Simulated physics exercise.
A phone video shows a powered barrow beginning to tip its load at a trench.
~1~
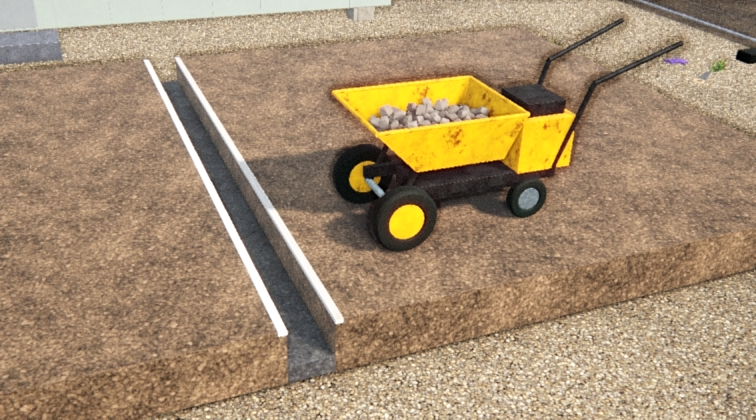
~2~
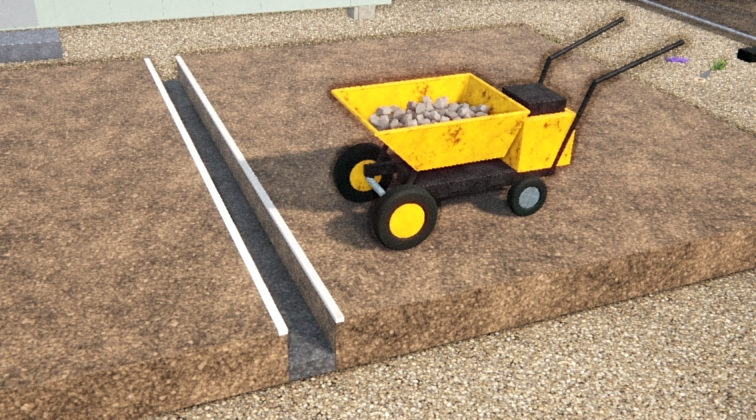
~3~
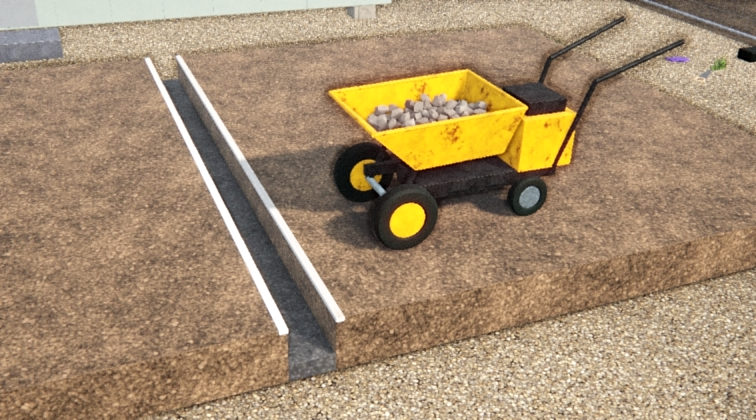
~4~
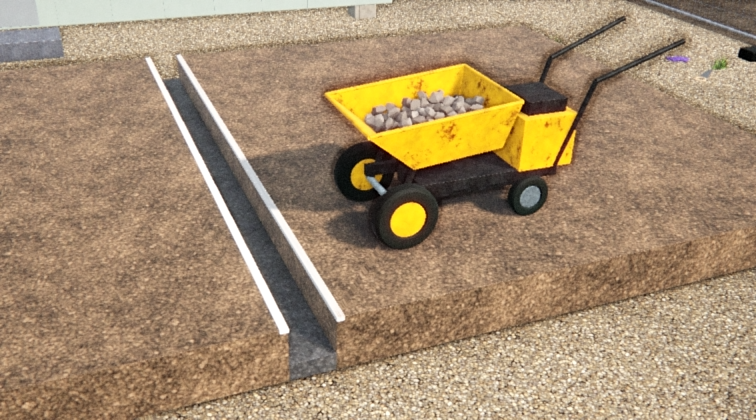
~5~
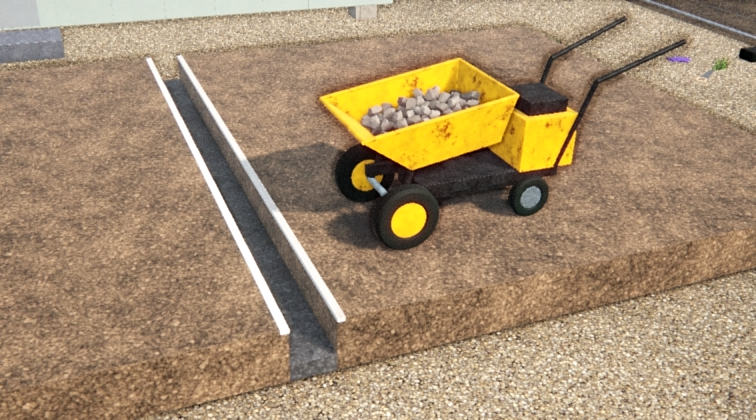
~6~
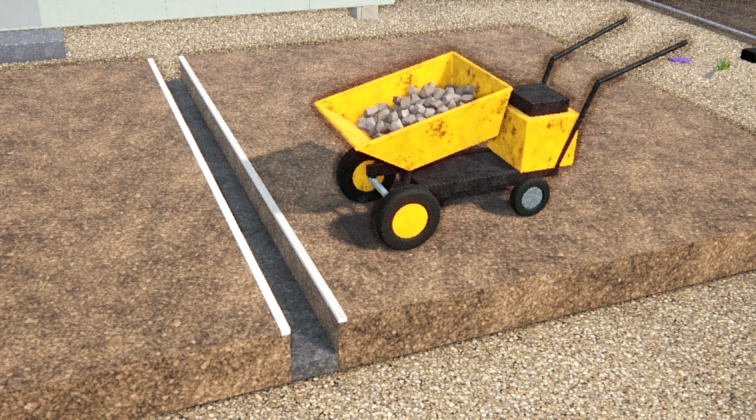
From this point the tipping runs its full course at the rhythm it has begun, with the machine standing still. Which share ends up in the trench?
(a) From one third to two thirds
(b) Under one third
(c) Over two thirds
c, over two thirds.
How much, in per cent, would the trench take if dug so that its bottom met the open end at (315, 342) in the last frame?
Something close to 70 per cent.
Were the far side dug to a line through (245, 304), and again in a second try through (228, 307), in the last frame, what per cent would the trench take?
100 % then 100 %, roughly.
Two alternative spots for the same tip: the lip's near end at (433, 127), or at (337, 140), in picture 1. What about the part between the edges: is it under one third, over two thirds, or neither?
In the first case in the middle band, in the second case under a third.
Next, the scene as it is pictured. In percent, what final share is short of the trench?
Roughly 0 in a hundred.
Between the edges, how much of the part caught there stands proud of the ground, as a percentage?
10 %, roughly.
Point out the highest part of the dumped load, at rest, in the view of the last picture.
I'd place the summit at about pixel (241, 242).
Shortly afterwards, skip tipped steeply; the whole lot in the skip.
Next, skip tipped right over; near two thirds in the skip; near a third in or heaped over the trench; only a few beyond it.
Some moments later, skip tipped right over; only a few short of the trench; all but a few in or heaped over the trench; a little beyond it.
In the end, skip tipped right over; only a few short of the trench; all but a few in or heaped over the trench; a little beyond it.
